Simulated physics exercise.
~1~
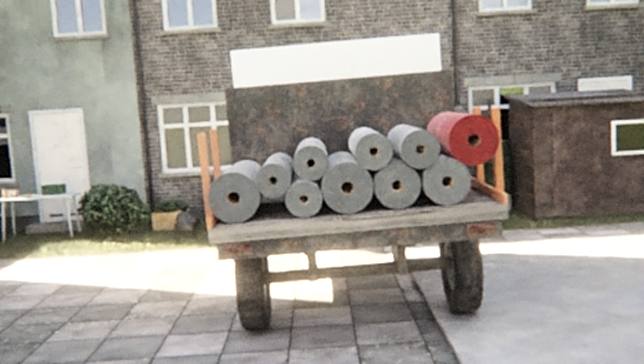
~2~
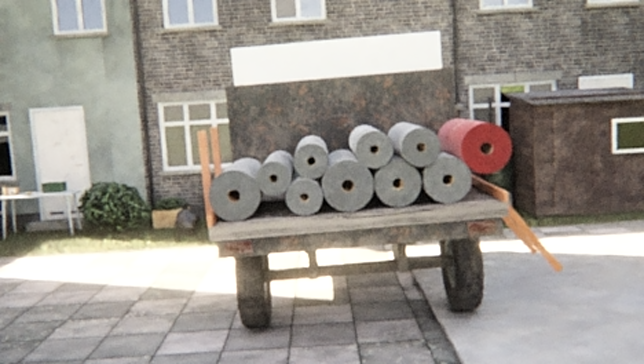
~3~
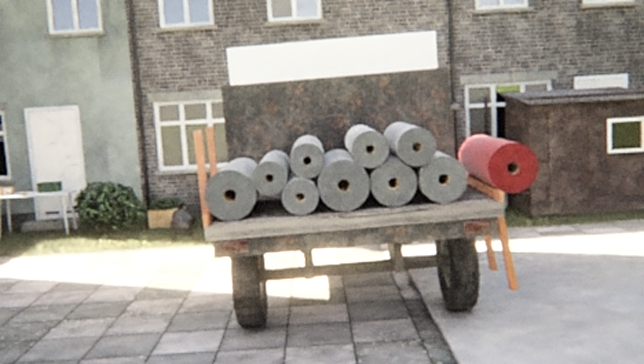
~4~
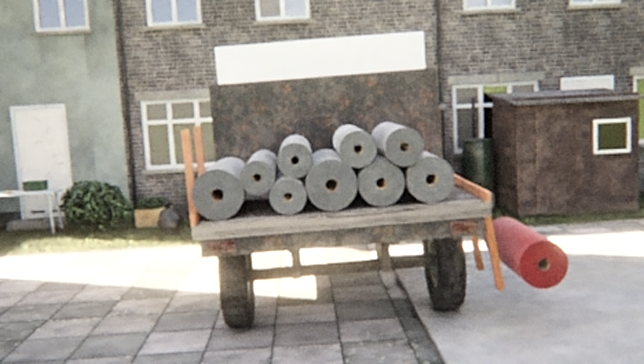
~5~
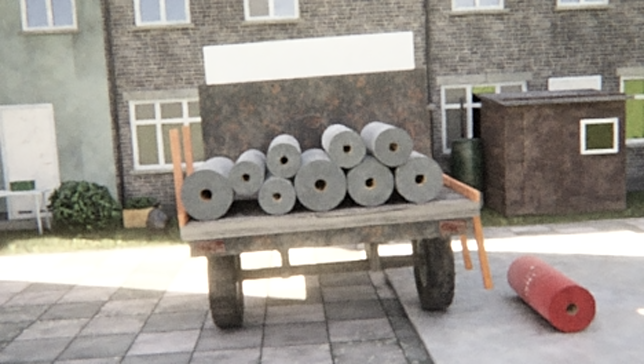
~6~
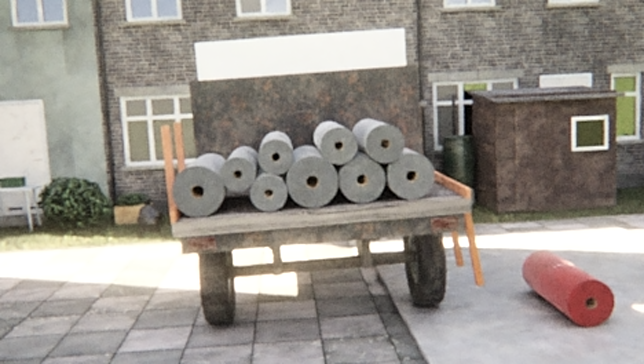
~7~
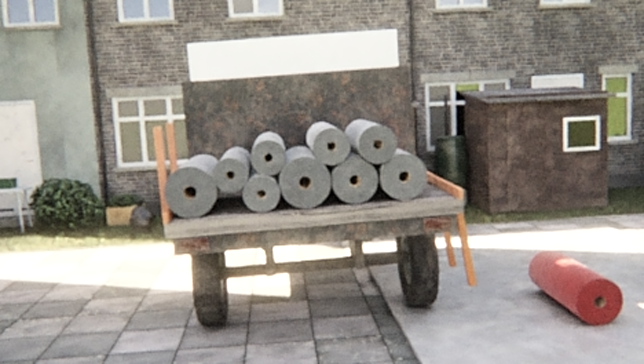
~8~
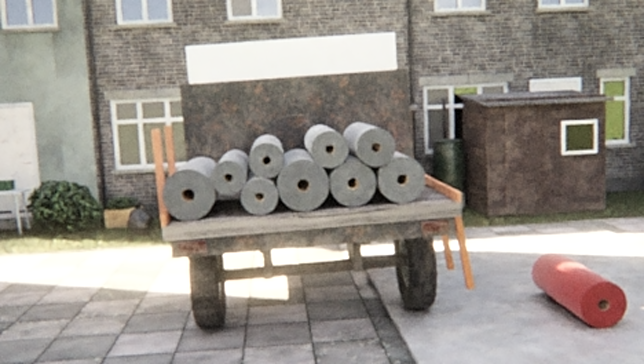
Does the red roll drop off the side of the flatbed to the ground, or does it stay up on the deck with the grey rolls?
The red roll drops off the right side and ends up lying on the ground, while the grey rolls stay on the deck.
